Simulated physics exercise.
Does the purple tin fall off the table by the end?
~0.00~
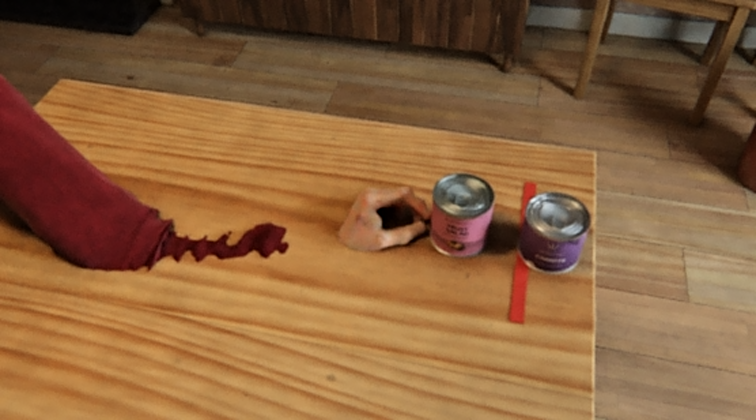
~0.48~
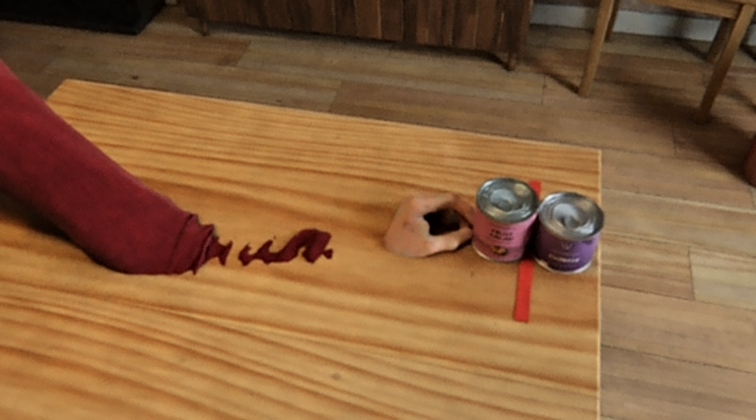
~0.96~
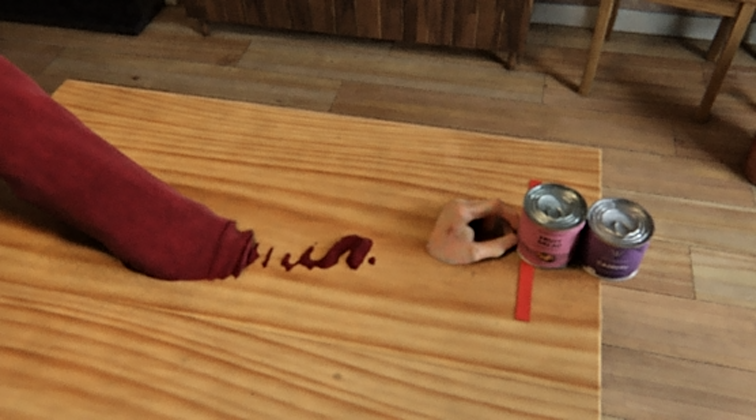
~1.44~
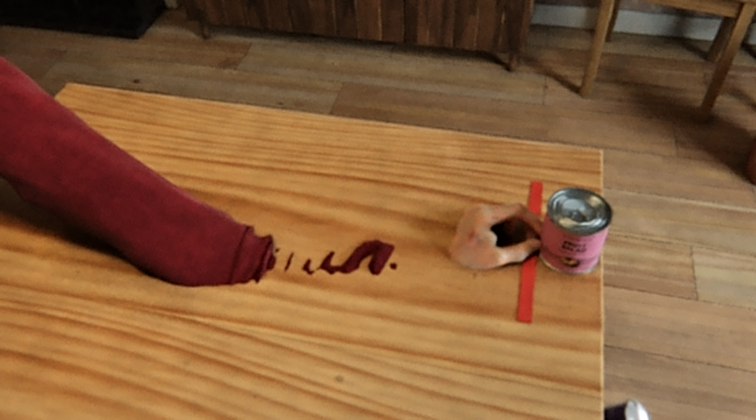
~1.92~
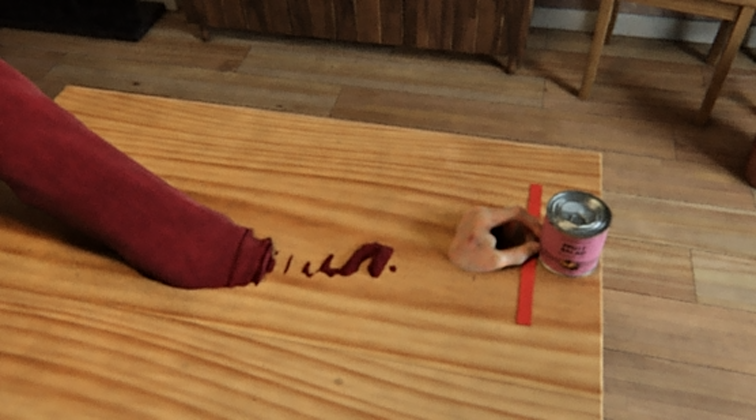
Yes, the purple tin goes over the right edge of the table and drops to the floor as the pink tin is pushed along behind it.
